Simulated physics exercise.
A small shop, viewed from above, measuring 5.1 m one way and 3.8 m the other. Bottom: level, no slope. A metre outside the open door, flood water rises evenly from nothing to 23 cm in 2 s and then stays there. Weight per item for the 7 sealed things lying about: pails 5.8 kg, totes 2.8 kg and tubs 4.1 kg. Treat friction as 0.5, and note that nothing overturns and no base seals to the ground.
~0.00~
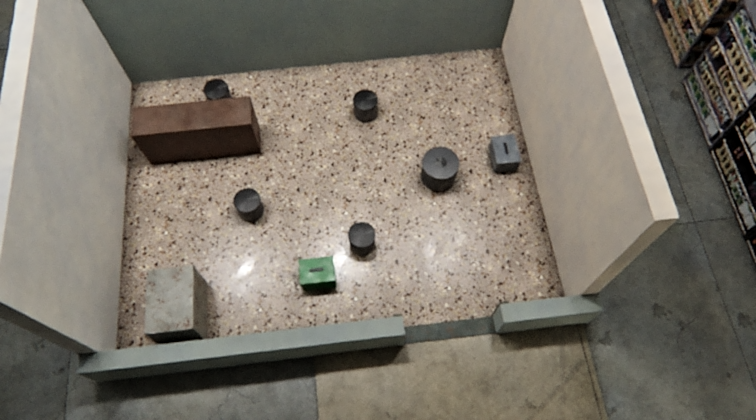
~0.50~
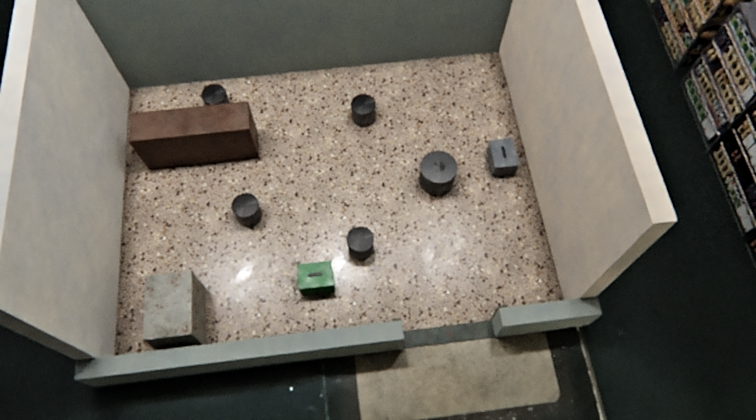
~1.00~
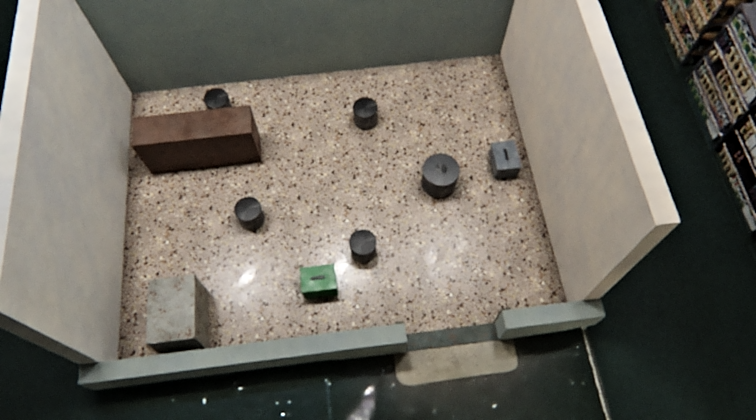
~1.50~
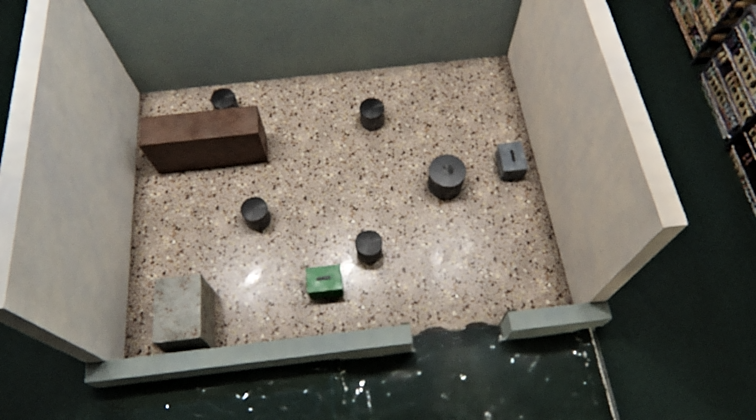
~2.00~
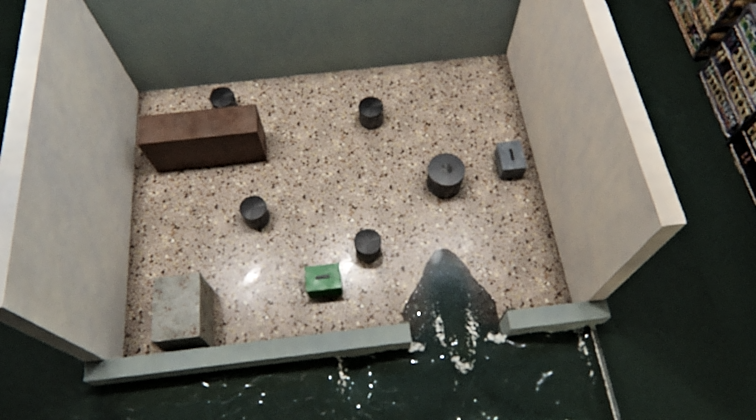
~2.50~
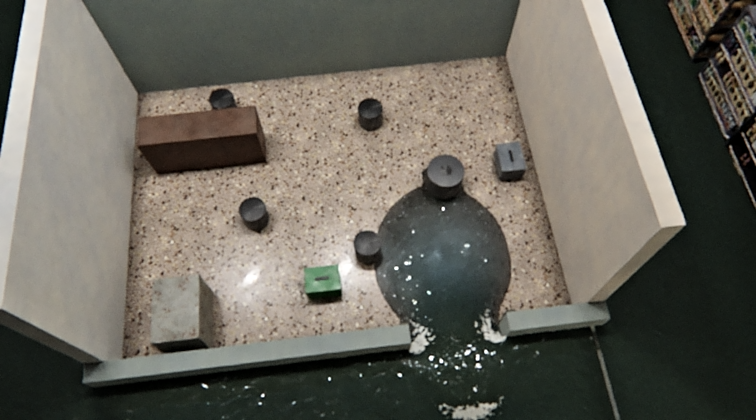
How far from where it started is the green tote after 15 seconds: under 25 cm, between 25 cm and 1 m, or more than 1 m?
It will shift a modest distance.
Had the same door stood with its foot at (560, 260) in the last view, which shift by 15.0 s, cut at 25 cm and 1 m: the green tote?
In that case the green tote goes a long way.
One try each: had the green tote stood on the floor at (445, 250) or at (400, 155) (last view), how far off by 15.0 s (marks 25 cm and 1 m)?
The first time it wanders far off, the second time it wanders far off.
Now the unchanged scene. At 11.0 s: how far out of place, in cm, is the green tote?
Shift: About 10 cm.
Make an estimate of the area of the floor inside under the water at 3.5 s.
About 8.0 m2 is covered.
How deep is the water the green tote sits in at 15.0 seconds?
Depth approx. 6 cm.
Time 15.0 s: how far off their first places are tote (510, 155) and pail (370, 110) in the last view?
150 cm and 300 cm respectively.
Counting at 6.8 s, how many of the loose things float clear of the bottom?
Of them, 3.
After 3.5 s the green tote is near (315, 281), 0.1 m from its start, aground; 0 afloat.
After 6.8 s the green tote is near (314, 281), 0.1 m from its start, aground; 3 afloat.
After 11.0 s the green tote is near (314, 281), 0.1 m from its start, aground; 3 afloat.
After 15.0 s the green tote is near (345, 243), 0.5 m from its start, afloat; 7 afloat.
